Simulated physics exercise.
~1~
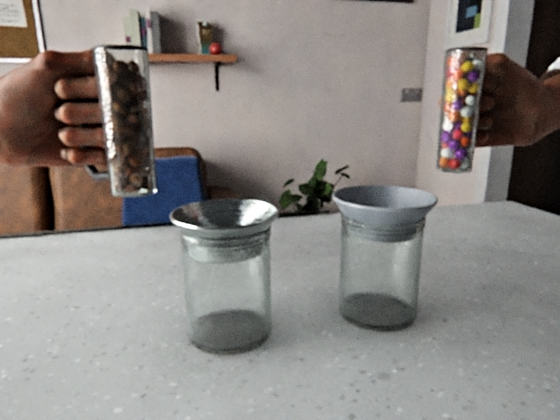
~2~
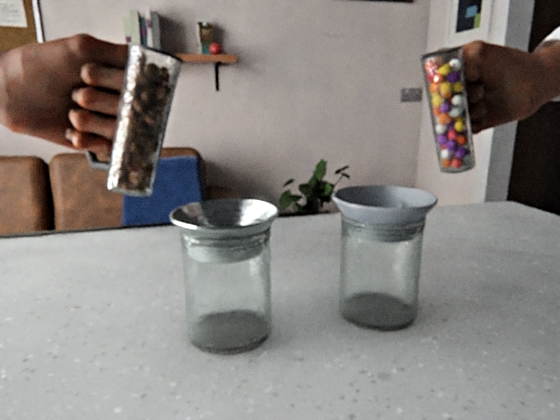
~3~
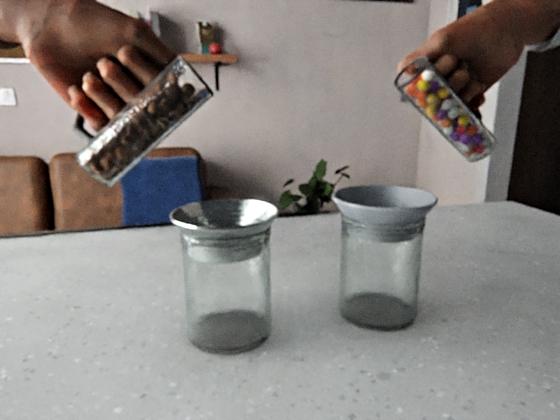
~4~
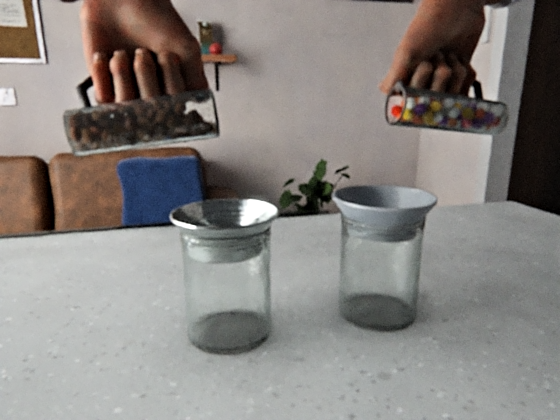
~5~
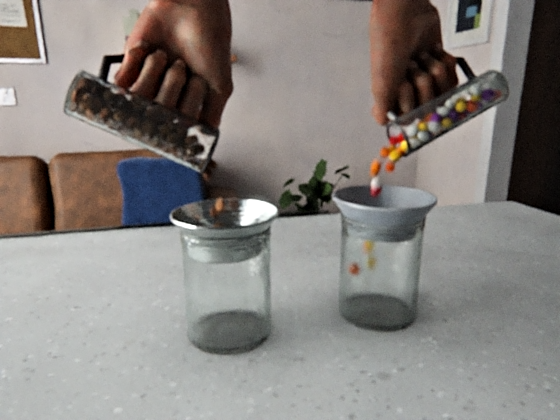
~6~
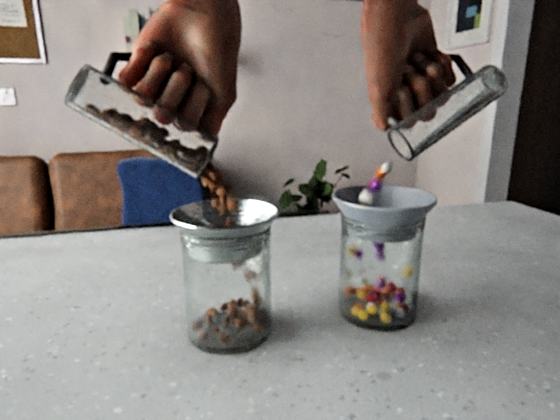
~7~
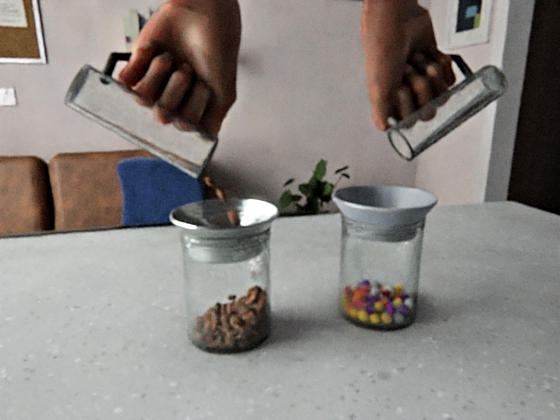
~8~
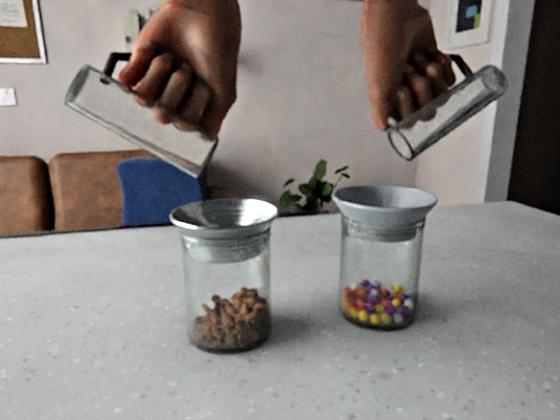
In this clip, two hands tip clear cups over funnels set in glass jars, the right one pouring colourful beads first and the left one brown pieces soon after, until both cups are empty and everything rests in the jars below.
